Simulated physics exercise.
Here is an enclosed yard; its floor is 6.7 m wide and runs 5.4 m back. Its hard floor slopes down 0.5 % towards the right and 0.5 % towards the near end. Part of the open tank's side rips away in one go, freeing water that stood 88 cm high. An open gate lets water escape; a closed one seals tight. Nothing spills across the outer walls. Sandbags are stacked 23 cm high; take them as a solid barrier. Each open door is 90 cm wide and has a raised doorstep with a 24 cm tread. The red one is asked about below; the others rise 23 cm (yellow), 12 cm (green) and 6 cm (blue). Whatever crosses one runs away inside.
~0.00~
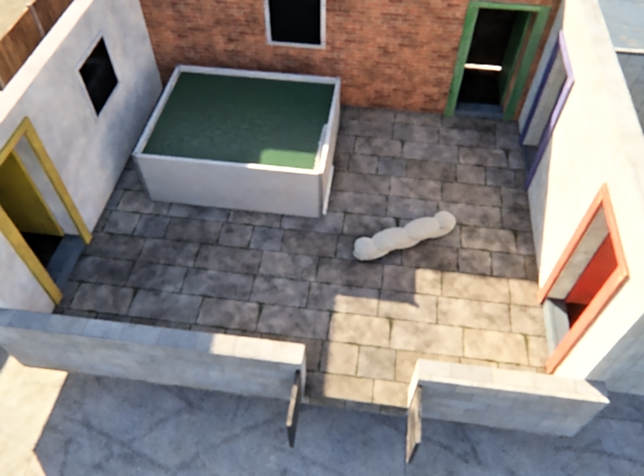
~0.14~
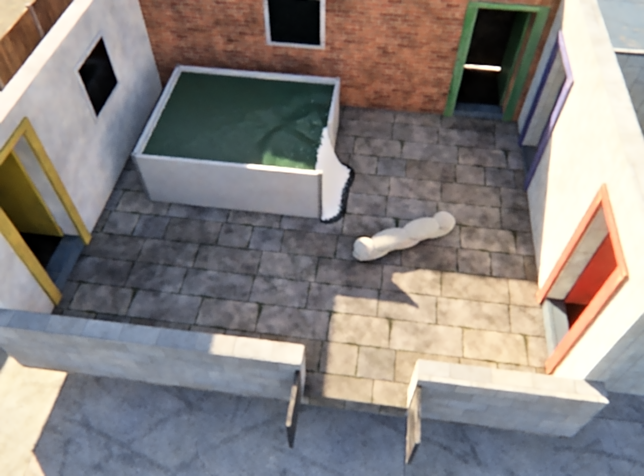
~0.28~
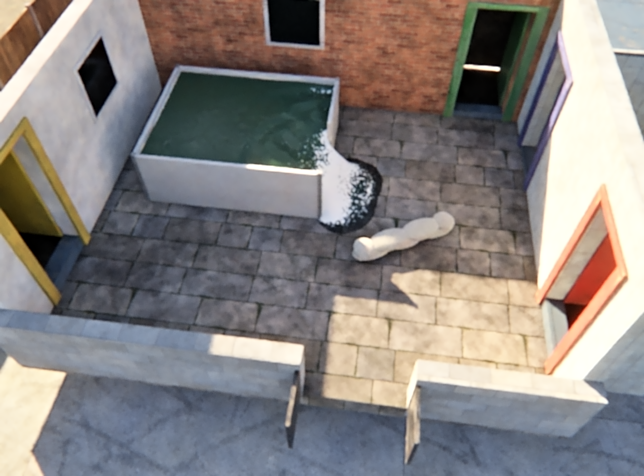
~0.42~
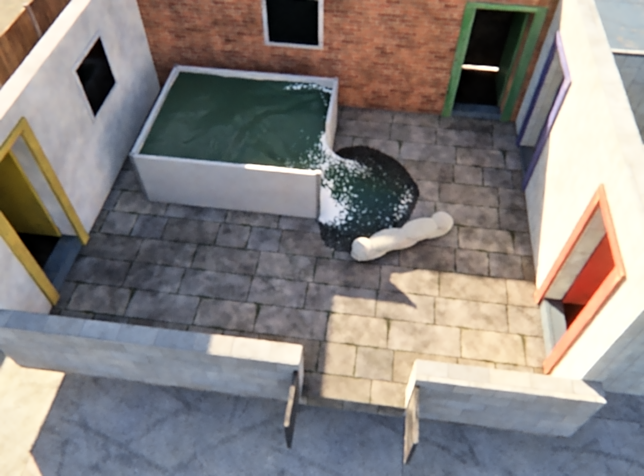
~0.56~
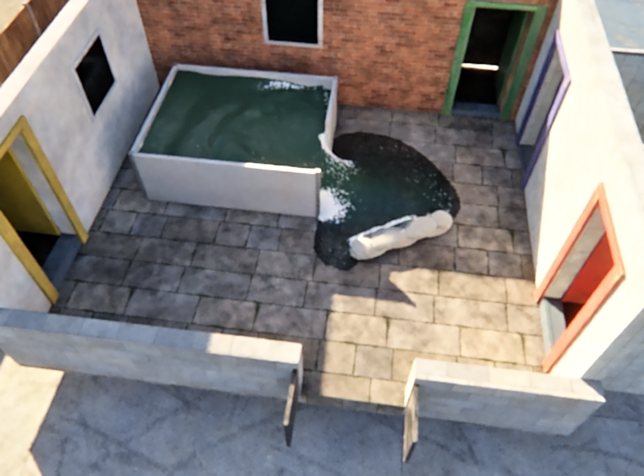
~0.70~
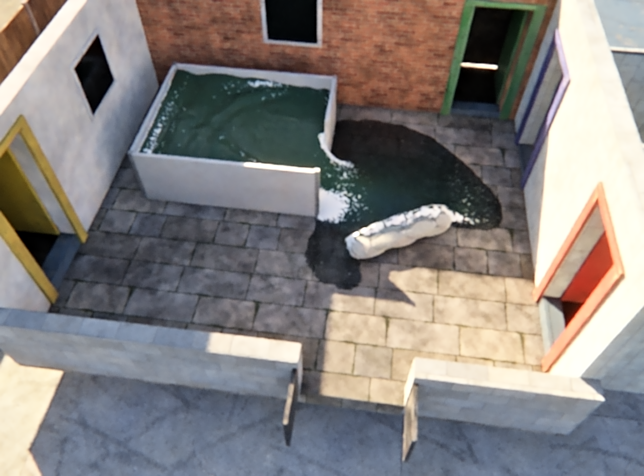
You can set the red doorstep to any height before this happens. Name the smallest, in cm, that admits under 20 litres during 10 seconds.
It would have to be roughly 12.5 cm high.
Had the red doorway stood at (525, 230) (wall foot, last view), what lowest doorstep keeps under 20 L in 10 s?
About 32 cm.
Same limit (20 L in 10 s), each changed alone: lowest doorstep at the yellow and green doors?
Roughly 10.0 cm at yellow and 26 cm at green.
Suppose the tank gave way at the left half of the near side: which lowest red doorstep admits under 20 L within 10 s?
Some 26 cm.
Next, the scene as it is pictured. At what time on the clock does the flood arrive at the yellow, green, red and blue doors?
Arrival: Yellow 6.0 s, green 1.1 s, red 1.6 s, blue 1.0 s.
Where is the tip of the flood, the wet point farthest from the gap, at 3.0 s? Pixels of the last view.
At about (549, 405).
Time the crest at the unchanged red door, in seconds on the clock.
Near 2.4 s.
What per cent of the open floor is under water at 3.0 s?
Near 60 per cent is wet.
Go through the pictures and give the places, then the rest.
The first picture shows still water, 88 cm deep, in the open tank at (244, 118); the red door at (573, 293) is dry.
In the second picture, the gap is at (323, 174), the front 0.4 m out at (350, 178); the back of the open tank holds 88 cm.
In the third picture, water pours out at (323, 177) and has run 0.9 m, to (377, 186); about 13 cm deep outside, 88 cm at the back.
In the fourth picture, water pours out at (321, 179) and has run 1.5 m, to (412, 201); about 10 cm deep outside, 88 cm at the back.
In the fifth picture, water pours out at (321, 178) and has run 2.1 m, to (453, 209); about 9 cm deep outside, 88 cm at the back.
In the sixth picture, the gap is at (320, 177), the front 2.8 m out at (495, 219); the back of the open tank holds 82 cm; 1.9 m in a straight line remain to the red door at (569, 291).
After 1.4 s water covers 35 % of the floor, deepest (53 cm) near (398, 229); it has not reached the red door.
After 3.0 s water covers 60 % of the floor, deepest (48 cm) near (514, 125); 15 cm at the red door, 0 litres in over its 19 cm doorstep.
After 10.0 s water covers 95 % of the floor, deepest (18 cm) near (515, 132); 9 cm at the red door, 2 litres in over its 19 cm doorstep.
At the red door as built, the water arrived by 1.6 s and peaked near 17 cm at 2.4 s.
With a doorstep of 10.5 cm, 40 litres would have come in within the 10 s; with 14.5 cm, 10 litres. So under 20 litres takes about 12.5 cm.
